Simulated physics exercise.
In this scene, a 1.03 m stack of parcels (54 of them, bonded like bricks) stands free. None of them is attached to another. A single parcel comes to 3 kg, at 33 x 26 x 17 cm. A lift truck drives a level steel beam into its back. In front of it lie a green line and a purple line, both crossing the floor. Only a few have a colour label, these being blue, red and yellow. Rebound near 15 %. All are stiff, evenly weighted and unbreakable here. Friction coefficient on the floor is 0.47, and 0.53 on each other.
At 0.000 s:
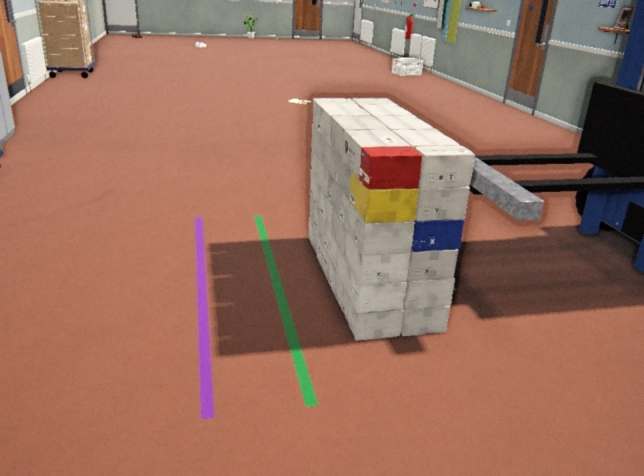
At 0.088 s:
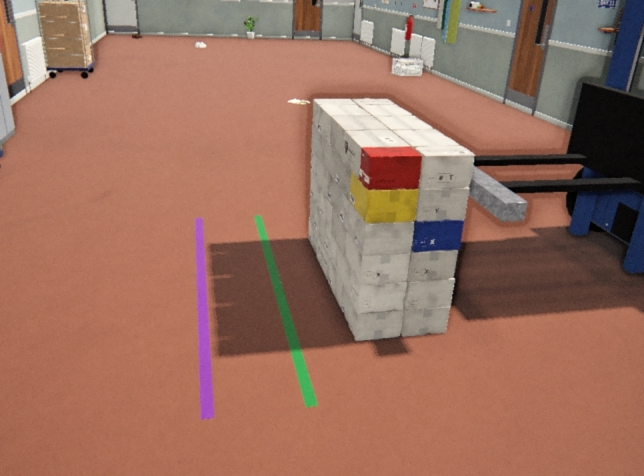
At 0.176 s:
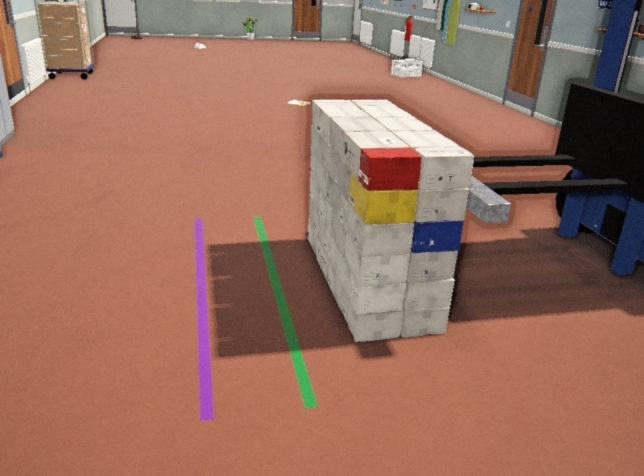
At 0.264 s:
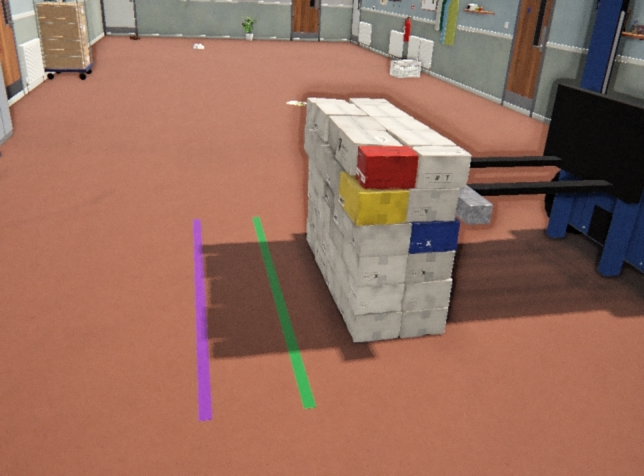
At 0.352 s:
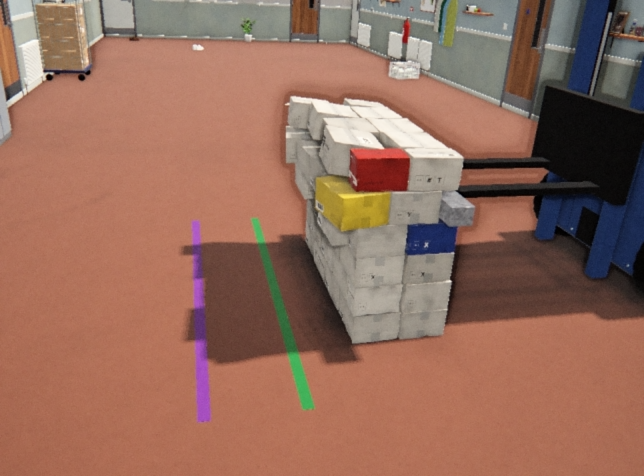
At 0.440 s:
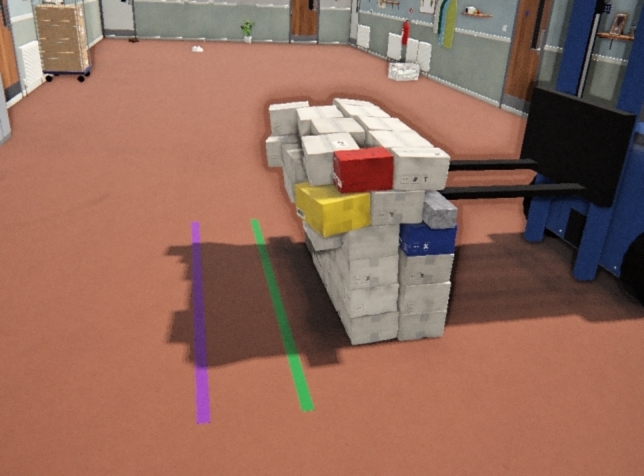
A free-standing stack of pale blocks, with red, yellow and blue ones at its near end, stands on a reddish-brown floor in a large room, seen from slightly above by a still camera. Purple and green lines cross the floor at left, and a blue lift truck is at right. The truck advances leftward, driving a grey beam into the stack, shoving upper blocks left, yellow farther than red, while blue barely shifts.
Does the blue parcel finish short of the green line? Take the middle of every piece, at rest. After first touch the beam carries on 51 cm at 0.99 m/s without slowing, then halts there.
Yes, it finishes short of it.
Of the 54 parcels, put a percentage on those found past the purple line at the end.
30 %, roughly.
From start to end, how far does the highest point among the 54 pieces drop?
Something like 35 cm, give or take.
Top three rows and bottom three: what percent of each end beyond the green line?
Top share 70 per cent; bottom share 30 per cent.
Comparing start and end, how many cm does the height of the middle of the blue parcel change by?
Looks like it winds up about 0 centimetres lower.
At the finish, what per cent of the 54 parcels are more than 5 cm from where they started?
Fraction: 65 %.
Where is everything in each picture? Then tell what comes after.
In the first picture (each place is the centre of the face we see best), beam (529, 211) 22 cm from the stack; purple line, near end, (205, 366); green line, near end, (298, 358); blue parcel (439, 236); yellow parcel (392, 207); red parcel (395, 173); all in place.
In the second picture, beam (513, 212) 13 cm from the stack; blue parcel (439, 236).
In the third picture, beam (496, 214) 44 mm from the stack; blue parcel (439, 237).
In the fourth picture, beam (478, 215) 44 mm in; blue parcel (435, 238); yellow parcel (383, 209) moved 49 mm; steepest lean 5°, the parcel at (370, 136); 17 have shifted.
In the fifth picture, beam (460, 217) 13 cm in; blue parcel (433, 239) moved 17 mm; yellow parcel (367, 212) moved 16 cm; steepest lean 9°, the parcel at (354, 136); 27 have shifted.
In the sixth picture, beam (443, 219) 22 cm in; purple line, near end, (201, 371); green line, near end, (295, 362); blue parcel (433, 241) moved 17 mm; yellow parcel (347, 216) tilted 6°; red parcel (367, 176) tilted 4°; steepest lean 8°, the parcel at (290, 121); 39 have shifted.
By 0.60 s, 3 of the 54 parcels past the green line; blue parcel moved 17 mm; red parcel tilted 38°.
By 0.86 s, 20 of the 54 parcels past the green line; blue parcel moved 17 mm; red parcel on its side.
By 1.40 s, 28 of the 54 parcels past the green line; blue parcel moved 17 mm; red parcel upside down.
When it is over (3.4 s), 27 of the 54 parcels past the green line; blue parcel moved 17 mm; red parcel on its side; yellow parcel on its side. In pixels of the last frame, middles, blue parcel near (427, 234).
